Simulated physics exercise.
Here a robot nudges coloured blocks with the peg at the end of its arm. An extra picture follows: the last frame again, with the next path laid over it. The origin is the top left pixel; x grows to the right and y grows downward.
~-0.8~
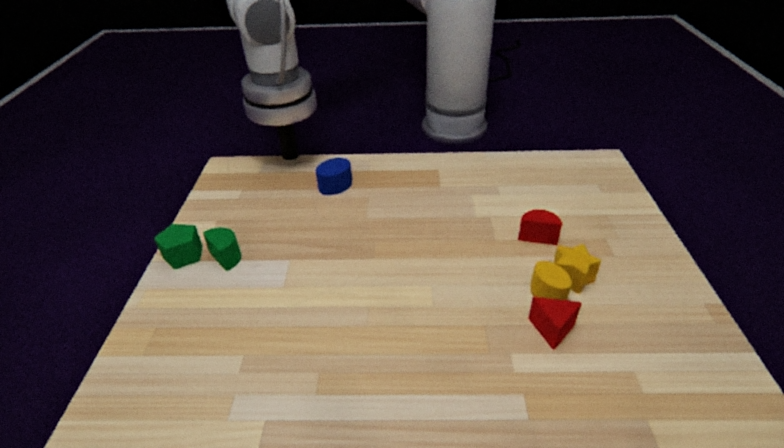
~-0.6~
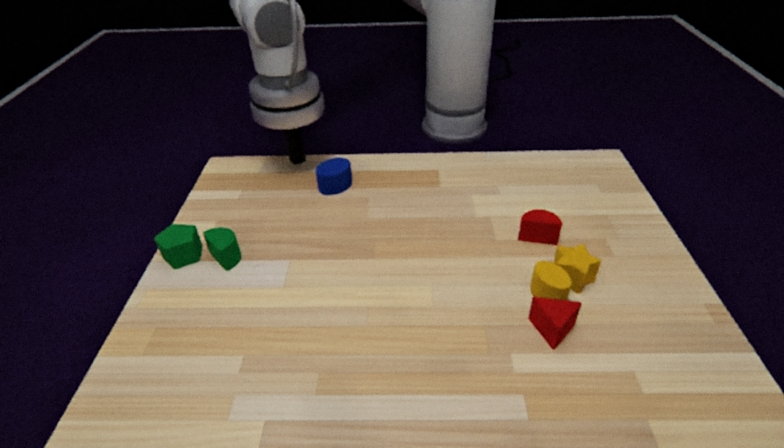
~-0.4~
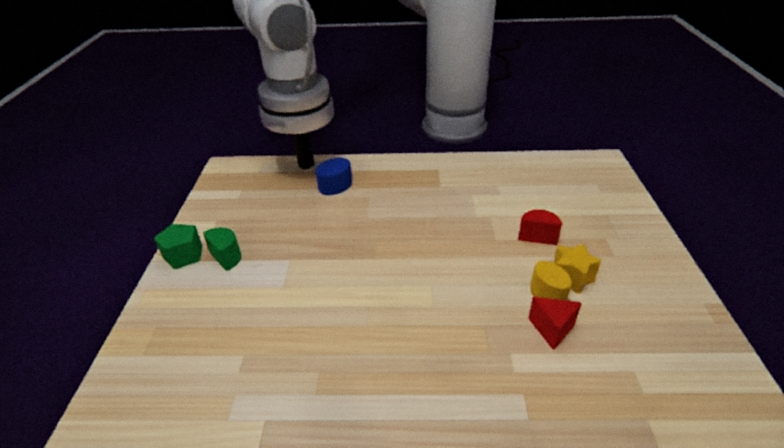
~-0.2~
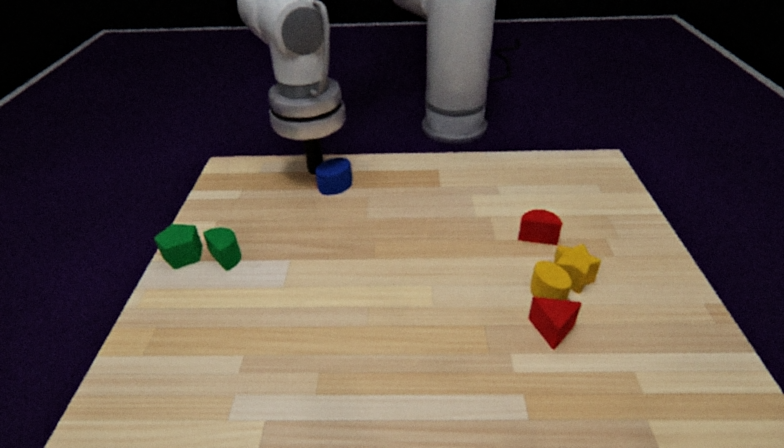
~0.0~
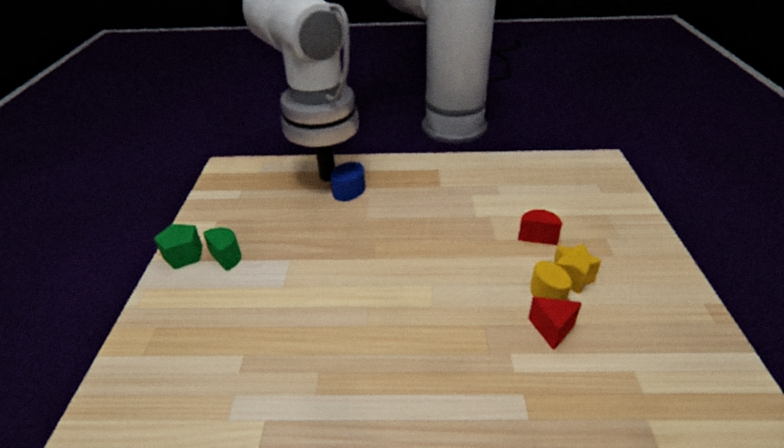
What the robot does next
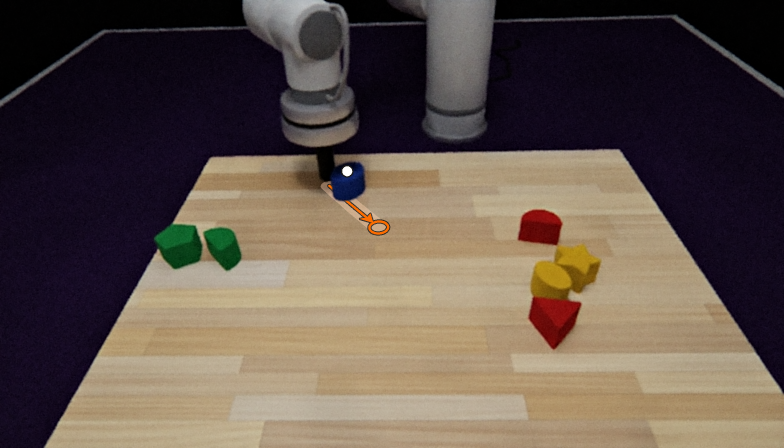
On a wooden tabletop, a robot arm moving its peg rightward to a blue block and nudging it slightly right and nearer.
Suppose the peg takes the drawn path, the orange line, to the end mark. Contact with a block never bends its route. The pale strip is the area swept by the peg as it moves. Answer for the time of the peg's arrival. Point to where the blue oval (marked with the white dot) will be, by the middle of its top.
The spot you're after is about (373, 179) in the image.
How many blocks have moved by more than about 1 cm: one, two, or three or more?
Blocks moved: One.
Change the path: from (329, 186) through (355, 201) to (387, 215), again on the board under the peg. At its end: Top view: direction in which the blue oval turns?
From above, the turn goes anticlockwise.
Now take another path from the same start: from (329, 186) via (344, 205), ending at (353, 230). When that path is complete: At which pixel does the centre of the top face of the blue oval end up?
The answer is (364, 178).
The line goes from (329, 186) to (379, 227); the dot is on the blue oval.
What follows on the original path. One third of the way, peg (344, 190); blue oval (367, 178), turned 45° anticlockwise.
Two thirds of the way, peg (360, 204); blue oval (373, 179), turned 70° anticlockwise.
At the end, peg (378, 218); blue oval (373, 179), turned 70° anticlockwise.
